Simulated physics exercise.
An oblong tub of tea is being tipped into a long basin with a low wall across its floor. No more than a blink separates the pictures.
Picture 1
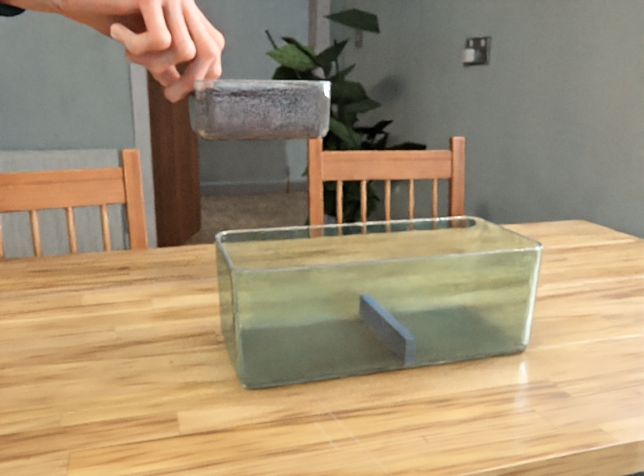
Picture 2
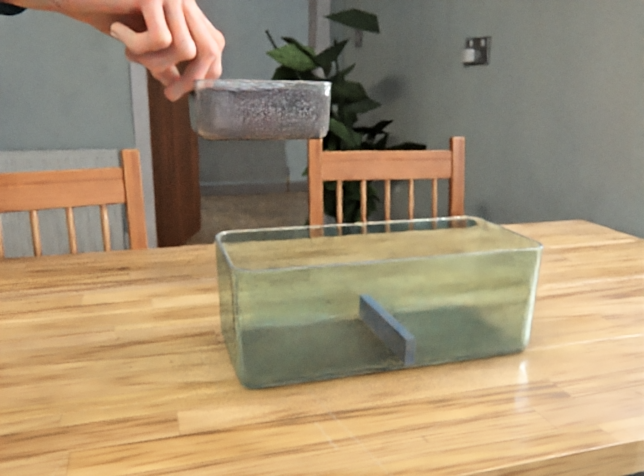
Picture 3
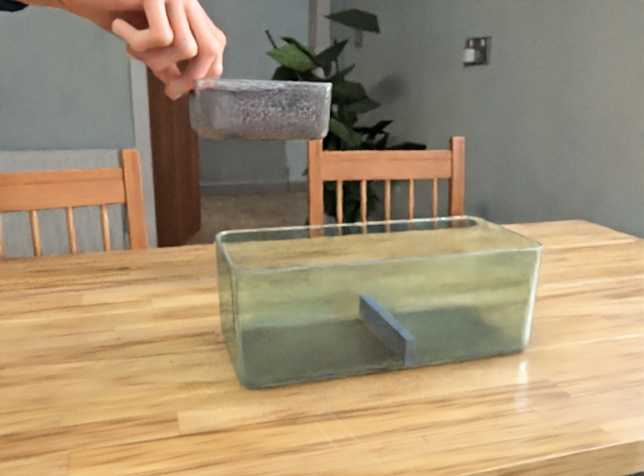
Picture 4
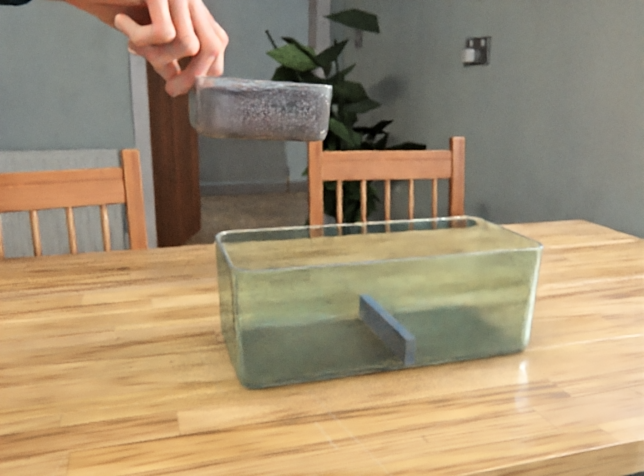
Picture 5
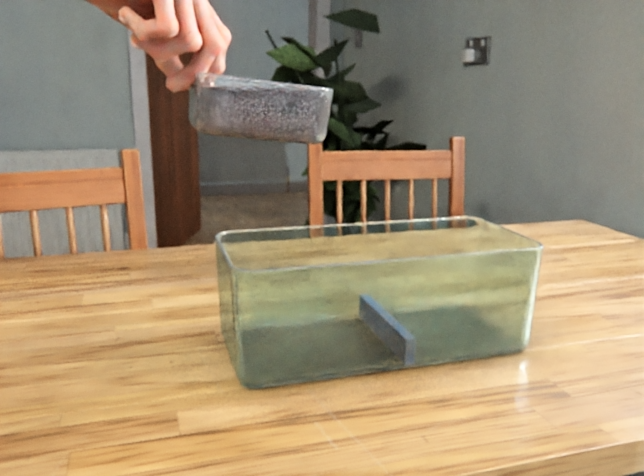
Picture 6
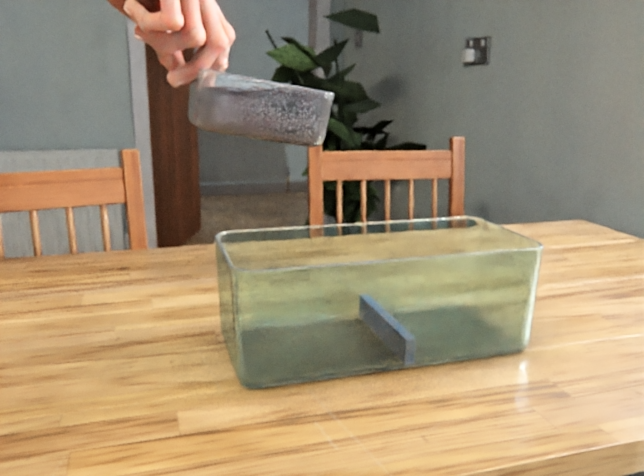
A hand held a small clear tub of dark liquid above a long glass basin with a low wall across its floor, keeping it level at first, then slowly tilting it slightly down to the right.
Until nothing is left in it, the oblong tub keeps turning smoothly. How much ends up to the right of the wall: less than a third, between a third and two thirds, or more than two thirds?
The right of the wall is going to hold one third to two thirds.
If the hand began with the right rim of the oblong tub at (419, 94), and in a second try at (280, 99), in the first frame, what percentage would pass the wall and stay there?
The first start gives some 90 %, the second some 10 %.
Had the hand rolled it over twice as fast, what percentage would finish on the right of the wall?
Some 35 per cent.
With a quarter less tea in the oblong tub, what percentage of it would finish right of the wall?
Near 20 parts in a hundred.
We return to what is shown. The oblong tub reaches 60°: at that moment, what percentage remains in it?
About 35 %.
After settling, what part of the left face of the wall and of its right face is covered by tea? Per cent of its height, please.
Levels: Left around 30 per cent, right around 30 per cent.
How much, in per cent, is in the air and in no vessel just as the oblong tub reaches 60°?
Share: Approx. 40 %.
A moment on, the oblong tub is tipped part way and 37 per cent is still to pour, 15 is left of the wall and 8 right of it.
Next, the oblong tub is tipped on its side and 7 per cent is still to pour, 41 is left of the wall and 45 right of it.
Then the oblong tub is tipped right over and 0 per cent is still to pour, 52 is left of the wall and 46 right of it.
Later the oblong tub is tipped right over and 0 per cent is still to pour, 53 is left of the wall and 46 right of it.
At rest 53 per cent lies left of the wall, 46 right of it and 1 outside.
